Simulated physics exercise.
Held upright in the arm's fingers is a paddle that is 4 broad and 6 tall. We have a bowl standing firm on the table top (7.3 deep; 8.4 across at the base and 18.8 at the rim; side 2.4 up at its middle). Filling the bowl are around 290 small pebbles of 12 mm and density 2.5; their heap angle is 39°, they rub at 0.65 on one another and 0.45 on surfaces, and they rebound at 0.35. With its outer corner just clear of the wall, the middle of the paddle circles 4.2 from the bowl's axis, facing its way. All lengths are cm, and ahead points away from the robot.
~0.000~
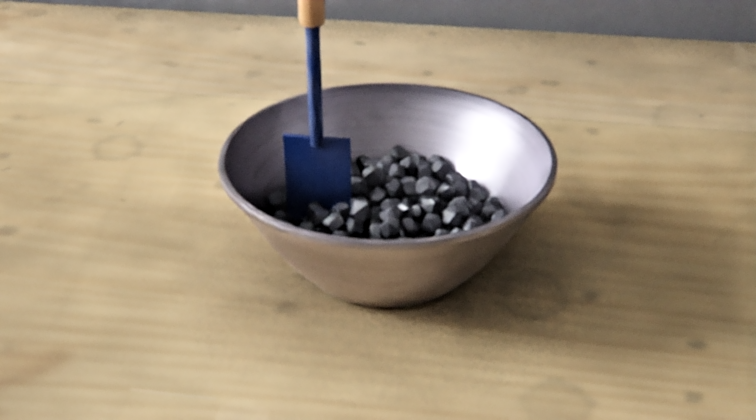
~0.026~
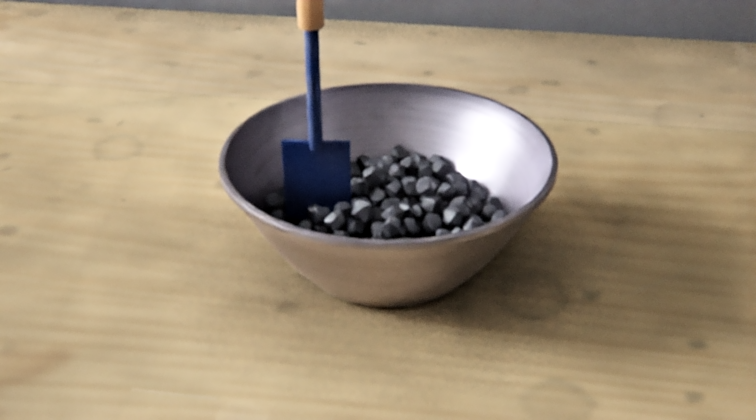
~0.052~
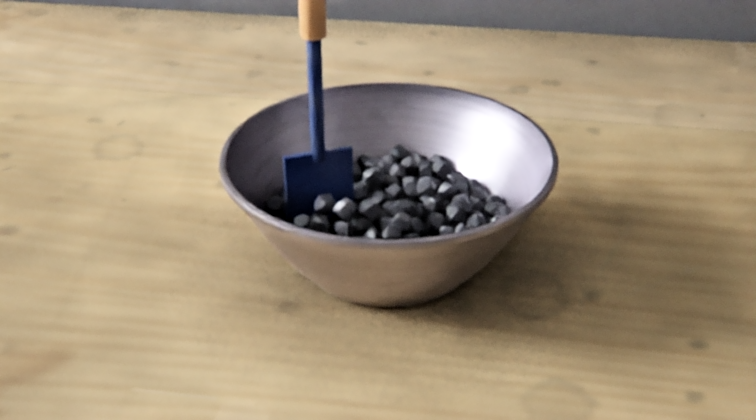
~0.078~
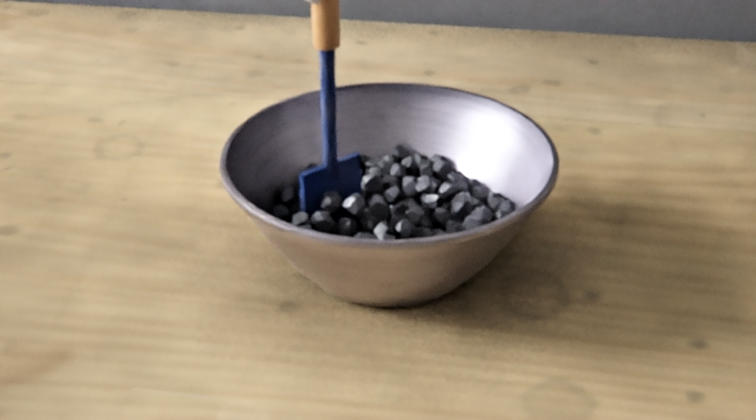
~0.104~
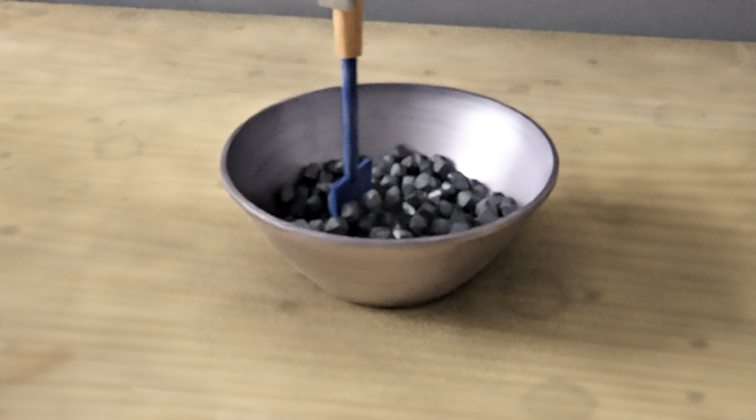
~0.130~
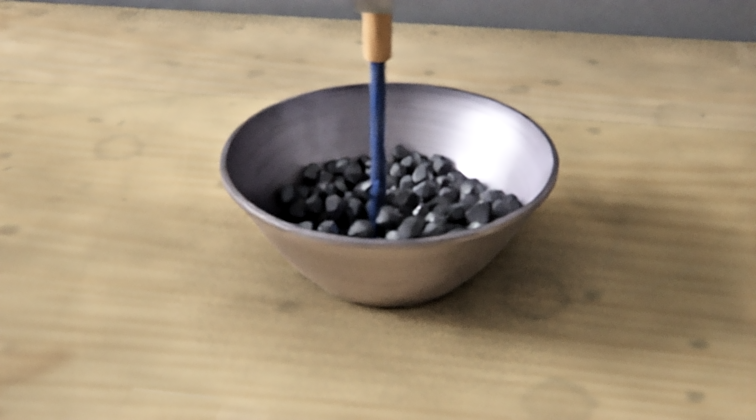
A metallic bowl holding a heap of dark, faceted pebbles sits on a pale wooden table top, seen from slightly above by a still camera, with a grey strip behind. A blue paddle with a light wooden handle stands upright in the left side of the bowl, its flat blade facing the viewer. The paddle sweeps rightward toward the middle, turning edge-on and sinking slightly as it pushes through the pebbles, which shift around it.
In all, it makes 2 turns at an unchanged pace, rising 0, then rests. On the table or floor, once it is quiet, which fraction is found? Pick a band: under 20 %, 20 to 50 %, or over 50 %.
20 to 50 %.
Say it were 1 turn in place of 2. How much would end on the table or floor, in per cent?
It would be around 10 percent.
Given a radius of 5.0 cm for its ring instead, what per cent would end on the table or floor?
It would be near 30 per cent.
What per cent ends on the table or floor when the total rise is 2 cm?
About 15 percent.
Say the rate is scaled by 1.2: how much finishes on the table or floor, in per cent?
That gives about 45 percent.
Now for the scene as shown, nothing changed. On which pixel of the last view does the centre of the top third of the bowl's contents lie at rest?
I'd say close to (308, 223).
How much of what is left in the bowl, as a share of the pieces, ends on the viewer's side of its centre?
Near 60 per cent of what stays in the bowl.
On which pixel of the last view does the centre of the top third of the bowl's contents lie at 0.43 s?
Roughly pixel (289, 154).
By 0.43 s, 336° round, highest piece 9 above the table; 264 in the bowl, 13 on the table or floor, 10 in flight or on the tool.
By 0.72 s, 221° round, highest piece 9 above the table; 221 in the bowl, 58 on the table or floor, 8 in flight or on the tool.
By 1.07 s, 0° round, highest piece 8 above the table; 198 in the bowl, 89 on the table or floor.
By 1.77 s, 0° round, highest piece 7 above the table; 198 in the bowl, 89 on the table or floor.
Final count, 198 in the bowl, 89 on the table or floor. That is 31 % on the table or floor.
